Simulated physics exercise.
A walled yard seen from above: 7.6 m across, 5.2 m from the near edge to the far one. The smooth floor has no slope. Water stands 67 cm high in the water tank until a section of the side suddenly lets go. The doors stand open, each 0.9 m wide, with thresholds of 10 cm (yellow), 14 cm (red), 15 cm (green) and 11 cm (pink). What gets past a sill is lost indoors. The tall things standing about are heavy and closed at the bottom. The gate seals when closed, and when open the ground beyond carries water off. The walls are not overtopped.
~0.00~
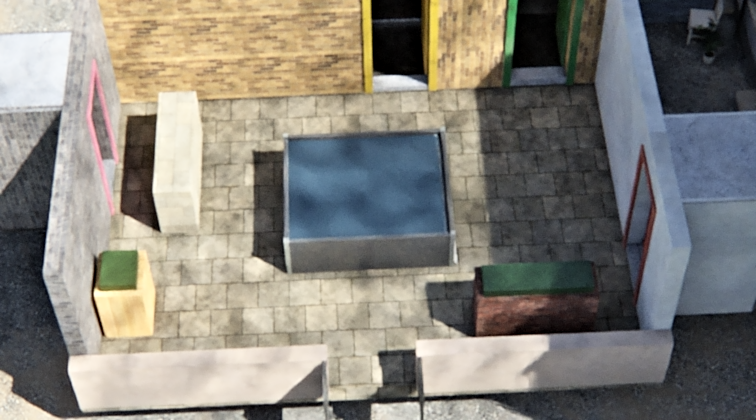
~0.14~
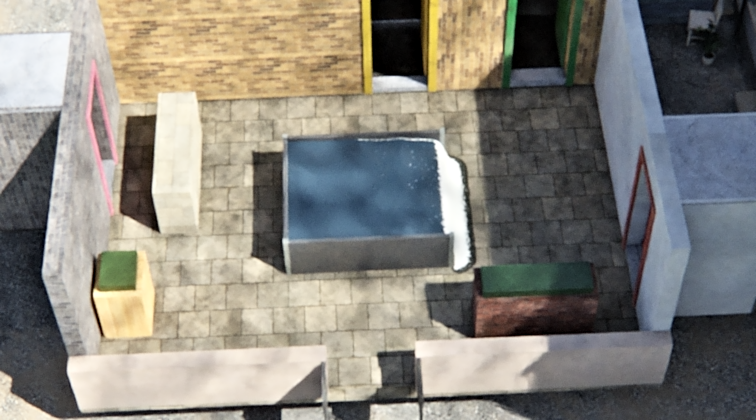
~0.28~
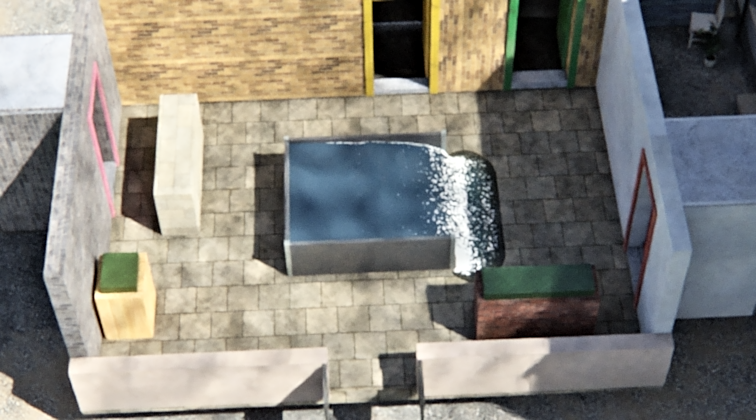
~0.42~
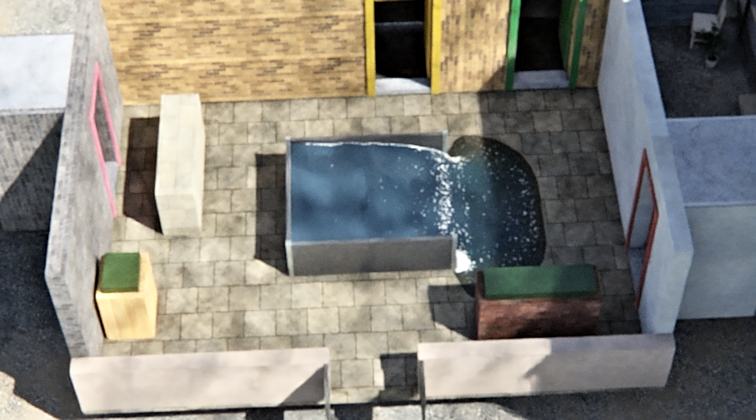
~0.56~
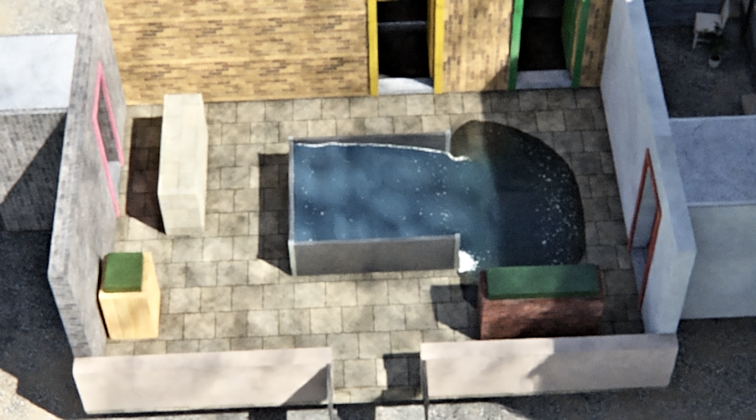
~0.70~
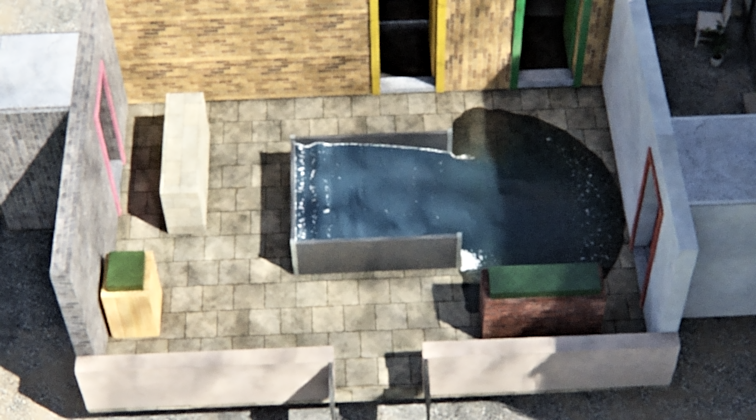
Water pouring from the open right side of a grey tank, spreading in a dark rounded pool across a paved walled yard.
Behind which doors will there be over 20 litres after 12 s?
The water let in: At the yellow door it stays under the limit; at the red door it exceeds the limit; at the green door it exceeds the limit; at the pink door it keeps below the limit.
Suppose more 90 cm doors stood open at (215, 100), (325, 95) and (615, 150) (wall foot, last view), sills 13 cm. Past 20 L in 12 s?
In that order: Below, below, above.
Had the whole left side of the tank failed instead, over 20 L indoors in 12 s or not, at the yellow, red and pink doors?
Against that limit: Yellow not over, red below, pink past it.
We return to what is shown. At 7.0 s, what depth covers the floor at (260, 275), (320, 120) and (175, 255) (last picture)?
About 5, 5 and 2 cm.
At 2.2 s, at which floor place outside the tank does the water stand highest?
At about (602, 93).
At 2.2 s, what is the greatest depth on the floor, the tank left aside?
Roughly 47 cm.
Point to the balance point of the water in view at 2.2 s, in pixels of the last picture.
Near (496, 208).
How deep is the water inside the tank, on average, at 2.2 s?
Some 24 cm.
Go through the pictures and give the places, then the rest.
Still water, 67 cm deep, in the water tank at (367, 187), in the first picture.
The front is at (457, 269), 1.1 m from the gap at (444, 202); 0.5 m2 of floor is under water; 67 cm left at the back of the water tank, in the second picture.
The front is at (475, 157), 1.2 m from the gap at (446, 206); 1.4 m2 of floor is under water; 67 cm left at the back of the water tank, in the third picture.
Water pours out at (447, 208) and has run 1.6 m, to a hidden place; typically 10 cm deep outside, 67 cm at the water tank's back, in the fourth picture.
Water pours out at (450, 208) and has run 2.0 m, to (562, 166); typically 8 cm deep outside, 65 cm at the water tank's back, in the fifth picture.
The front is at (619, 228), 2.5 m from the gap at (452, 207); 7.0 m2 of floor is under water; 58 cm left at the back of the water tank, in the sixth picture.
After 1.4 s water covers 30 % of the floor and is deepest (40 cm) near (611, 209); yellow door not reached, red door 29 cm at the sill, 11 L in, green door 5 cm at the sill, 0 L in, pink door not reached.
After 2.2 s water covers 30 % of the floor and is deepest (47 cm) near (602, 93); yellow door not reached, red door 35 cm at the sill, 85 L in, green door 22 cm at the sill, 3 L in, pink door not reached.
After 3.5 s water covers 45 % of the floor and is deepest (31 cm) near (651, 361); yellow door 7 cm at the sill, 0 L in, red door 24 cm at the sill, 182 L in, green door 26 cm at the sill, 66 L in, pink door not reached.
After 7.0 s water covers 95 % of the floor and is deepest (16 cm) near (129, 104); yellow door 8 cm at the sill, 0 L in, red door 11 cm at the sill, 213 L in, green door 11 cm at the sill, 106 L in, pink door 4 cm at the sill, 0 L in.
After 12.0 s water covers 100 % of the floor and is deepest (14 cm) near (287, 261); yellow door 5 cm at the sill, 0 L in, red door 6 cm at the sill, 213 L in, green door 6 cm at the sill, 107 L in, pink door 7 cm at the sill, 0 L in.
